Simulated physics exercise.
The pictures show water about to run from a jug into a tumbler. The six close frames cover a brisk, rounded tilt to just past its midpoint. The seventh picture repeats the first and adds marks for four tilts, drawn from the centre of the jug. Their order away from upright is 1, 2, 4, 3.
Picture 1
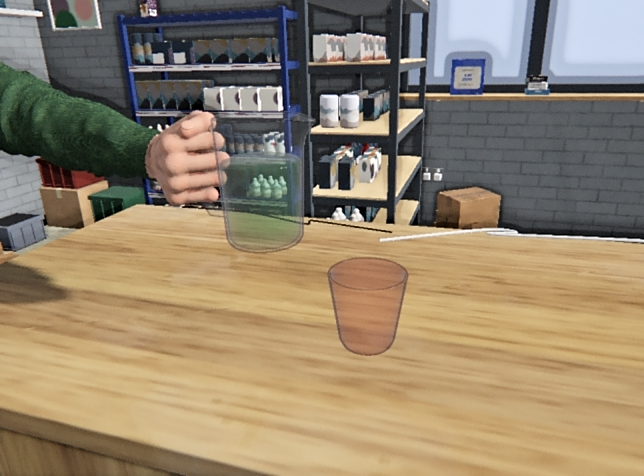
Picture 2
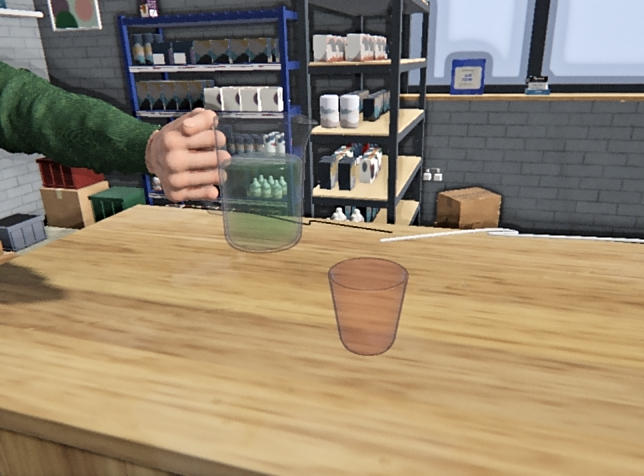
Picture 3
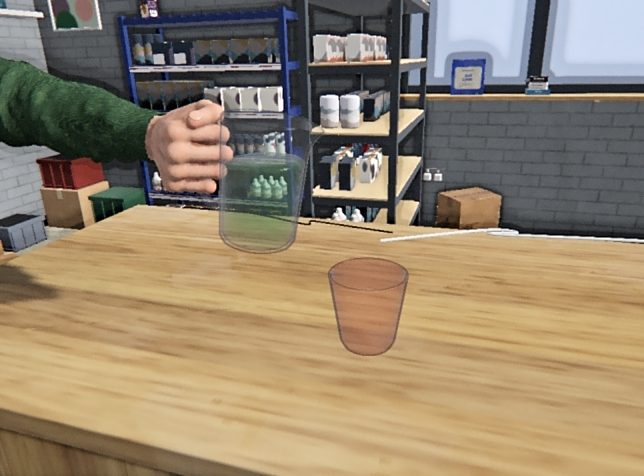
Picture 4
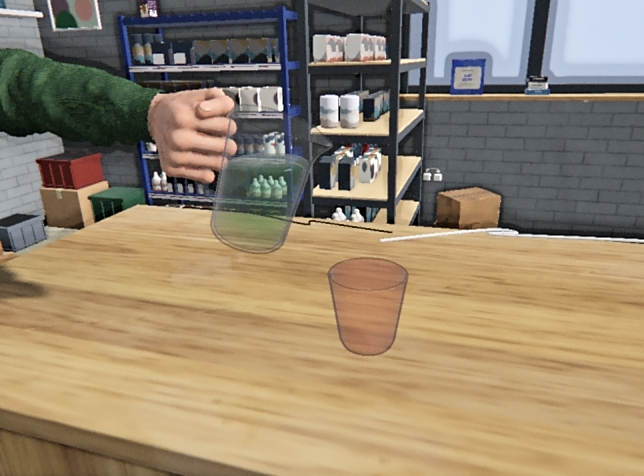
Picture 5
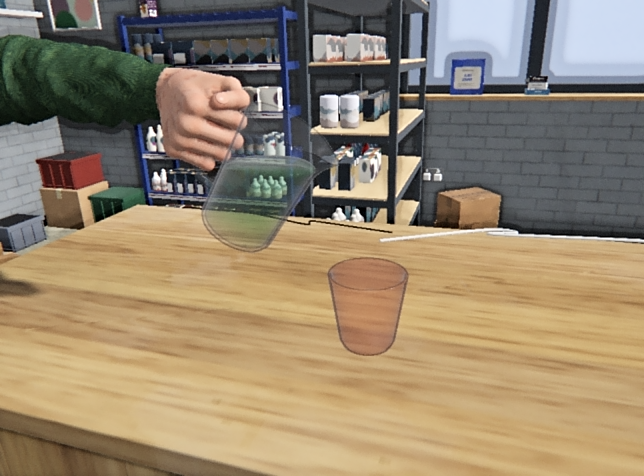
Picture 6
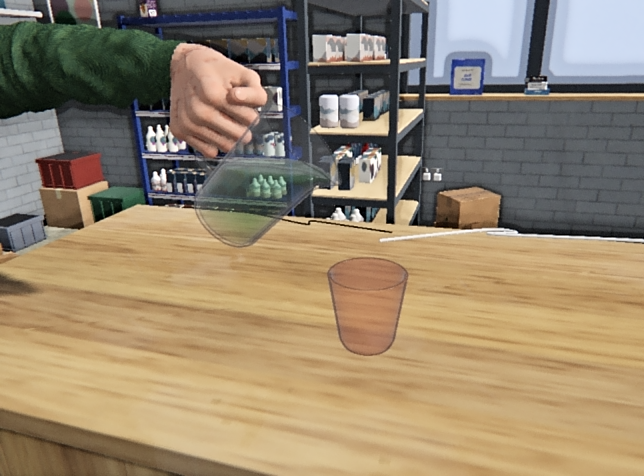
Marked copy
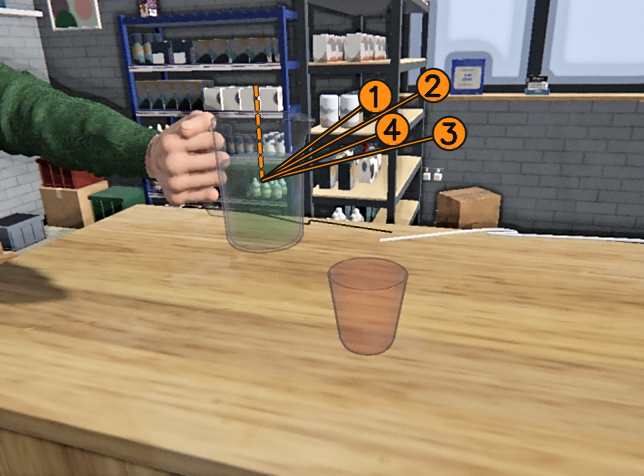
A clear jug, gripped by a hand in a green sleeve, started upright above a wooden table and tilted steadily to the right, its lip lowering while the reddish tumbler stayed still.
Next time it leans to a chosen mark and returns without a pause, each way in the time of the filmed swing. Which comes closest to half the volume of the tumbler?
The best mark is 4.
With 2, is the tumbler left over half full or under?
Under half.
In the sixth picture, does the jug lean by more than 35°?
Yes.
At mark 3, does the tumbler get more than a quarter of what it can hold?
Yes, it does.
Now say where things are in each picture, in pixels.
Upright, lip at (312, 121); rim of the tumbler round (368, 272); nothing has left yet.
Tipped about 2°, lip at (315, 123); nothing has left yet.
Tipped about 9°, lip at (322, 132); nothing has left yet.
Tipped about 20°, lip at (330, 145); nothing has left yet.
Tipped about 32°, lip at (337, 163); nothing has left yet.
Tipped about 46°, lip at (339, 183); nothing has left yet.
On the marked copy, 1 at (361, 106); 2 at (418, 94); 3 at (433, 137); 4 at (376, 135).
With 1, the tumbler ends with about 18 % of what it can hold.
With 2, the tumbler ends with about 33 % of what it can hold.
With 3, the tumbler ends with about 64 % of what it can hold; 8 % of the water is spilt.
With 4, the tumbler ends with about 51 % of what it can hold.
